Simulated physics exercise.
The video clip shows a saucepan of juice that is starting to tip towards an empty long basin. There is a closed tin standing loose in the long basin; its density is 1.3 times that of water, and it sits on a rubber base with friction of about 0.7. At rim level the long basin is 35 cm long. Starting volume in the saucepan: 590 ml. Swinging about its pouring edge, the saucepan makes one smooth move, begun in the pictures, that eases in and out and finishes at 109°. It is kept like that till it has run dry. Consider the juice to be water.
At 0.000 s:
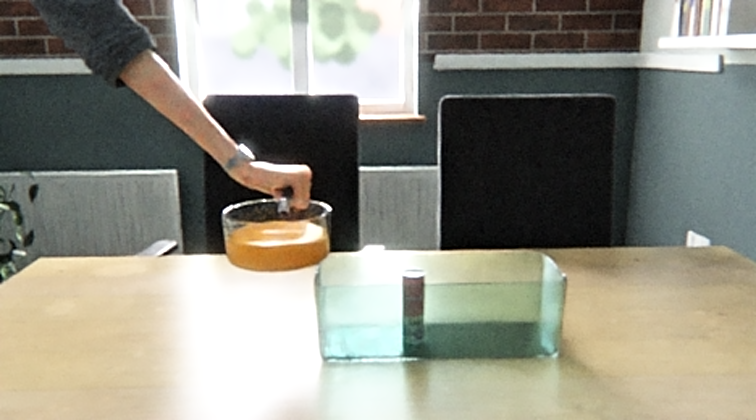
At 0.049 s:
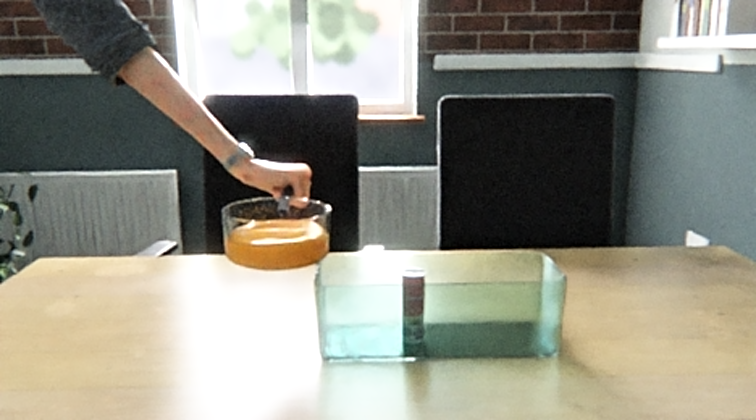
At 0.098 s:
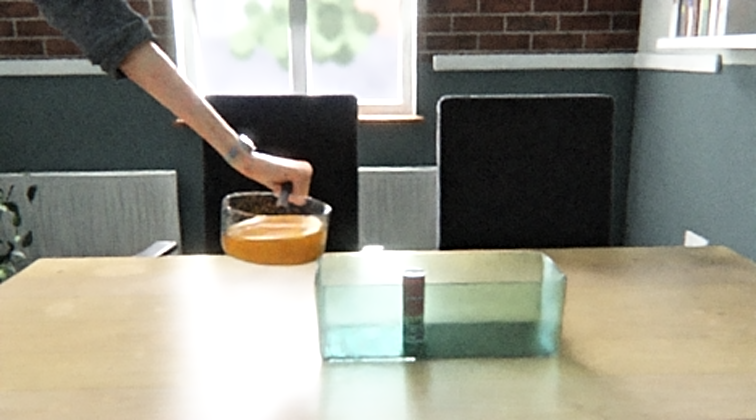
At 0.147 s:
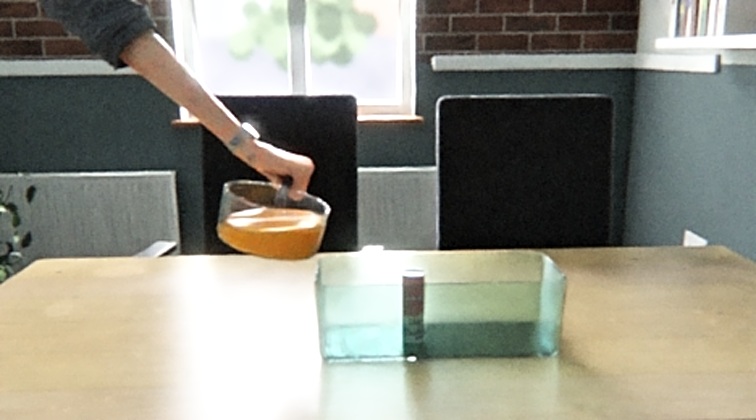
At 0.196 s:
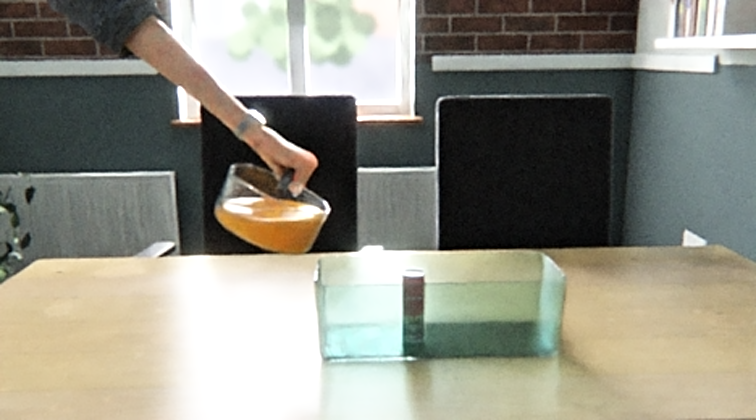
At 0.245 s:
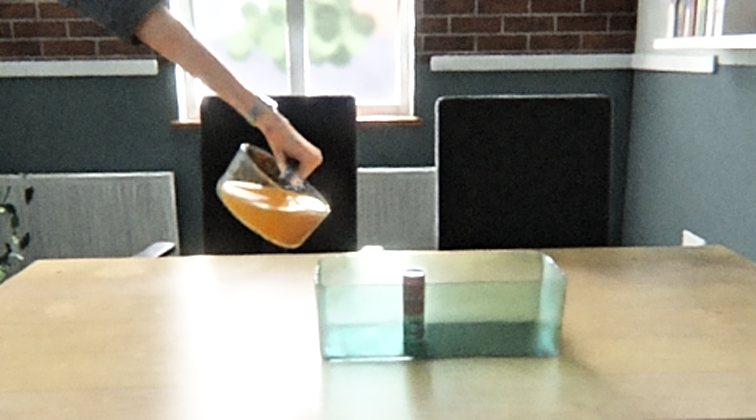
At first, a hand holds a clear saucepan of orange juice level above a wooden table, left of a long greenish basin with a small tin standing inside. Then the hand tilts the saucepan steadily to the right, its left side rising while the basin and tin stay still.
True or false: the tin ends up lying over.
True.
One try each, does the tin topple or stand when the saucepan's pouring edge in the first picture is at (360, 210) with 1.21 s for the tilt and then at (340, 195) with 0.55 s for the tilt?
Trial 1 - tin stays standing; trial 2 - tin stays standing.
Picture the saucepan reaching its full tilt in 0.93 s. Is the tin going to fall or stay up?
In that case the tin overturns.
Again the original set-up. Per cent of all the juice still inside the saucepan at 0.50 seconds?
Portion remaining: Approx. 30 per cent.
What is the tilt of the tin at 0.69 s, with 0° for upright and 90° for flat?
About 15 degrees.
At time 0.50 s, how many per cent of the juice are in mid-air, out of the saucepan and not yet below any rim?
About 62 per cent.
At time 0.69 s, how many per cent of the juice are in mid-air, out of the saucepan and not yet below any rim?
Airborne share: Near 8 %.
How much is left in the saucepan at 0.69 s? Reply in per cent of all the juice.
Around 2 in a hundred.
After 0.50 s the tilt is 102° and 31 per cent is still to pour; the tin stands where it began.
After 0.69 s the tilt is 109° and 2 per cent is still to pour; the tin leans 16°.
After 0.89 s the tilt is 109° and 0 per cent is still to pour; the tin lies on its side.
After 1.10 s the tilt is 109° and 0 per cent is still to pour; the tin lies on its side.
In the end the tin lies on its side.
